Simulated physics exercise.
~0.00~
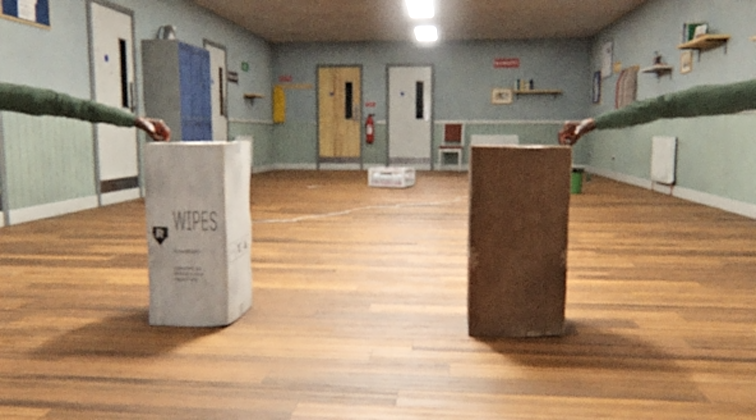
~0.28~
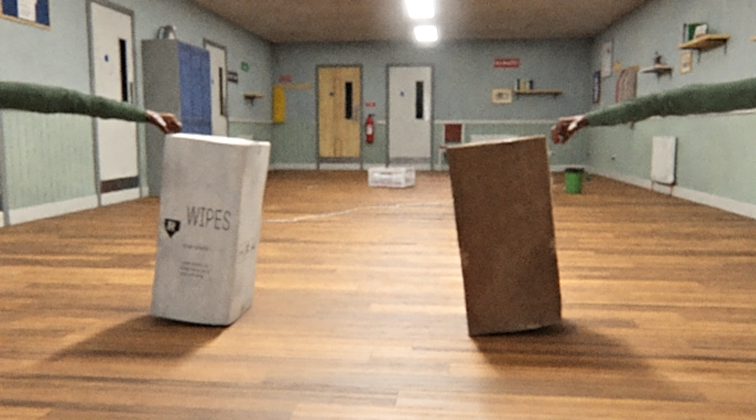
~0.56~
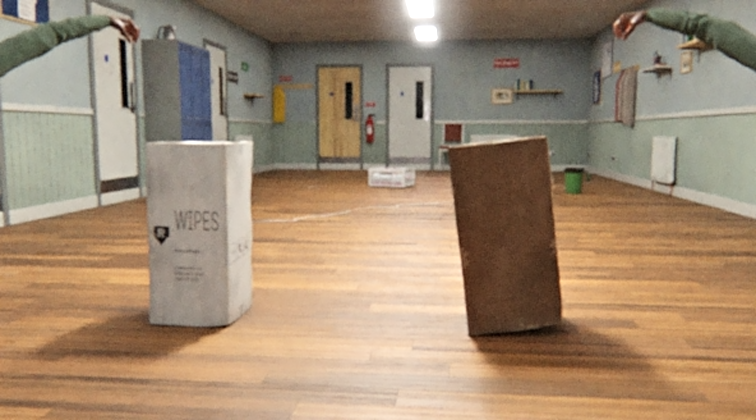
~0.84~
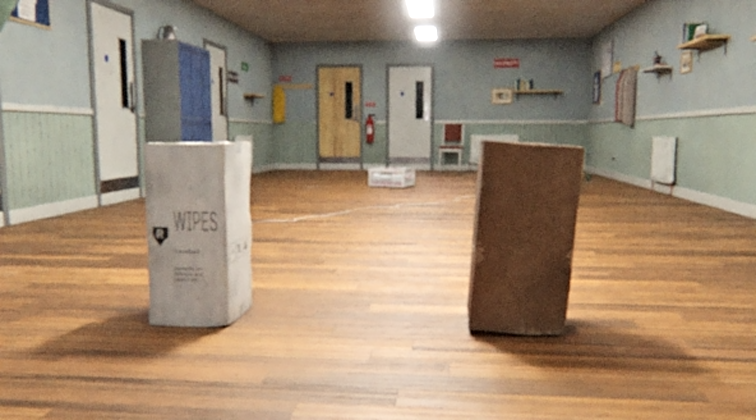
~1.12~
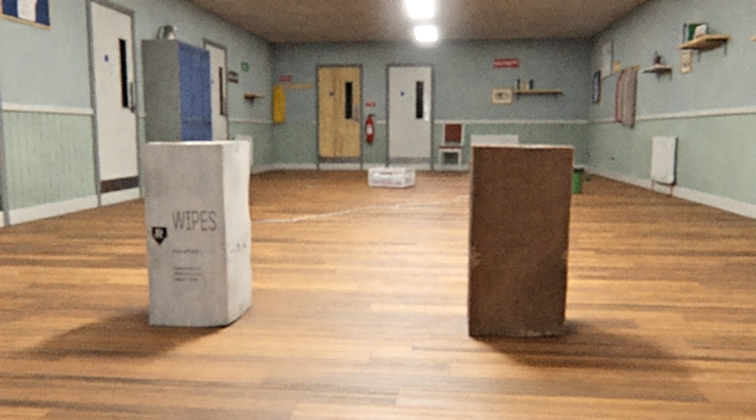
Two tall boxes, one white and one brown, tipping inward under reaching hands, then rocking back upright once released and standing still.
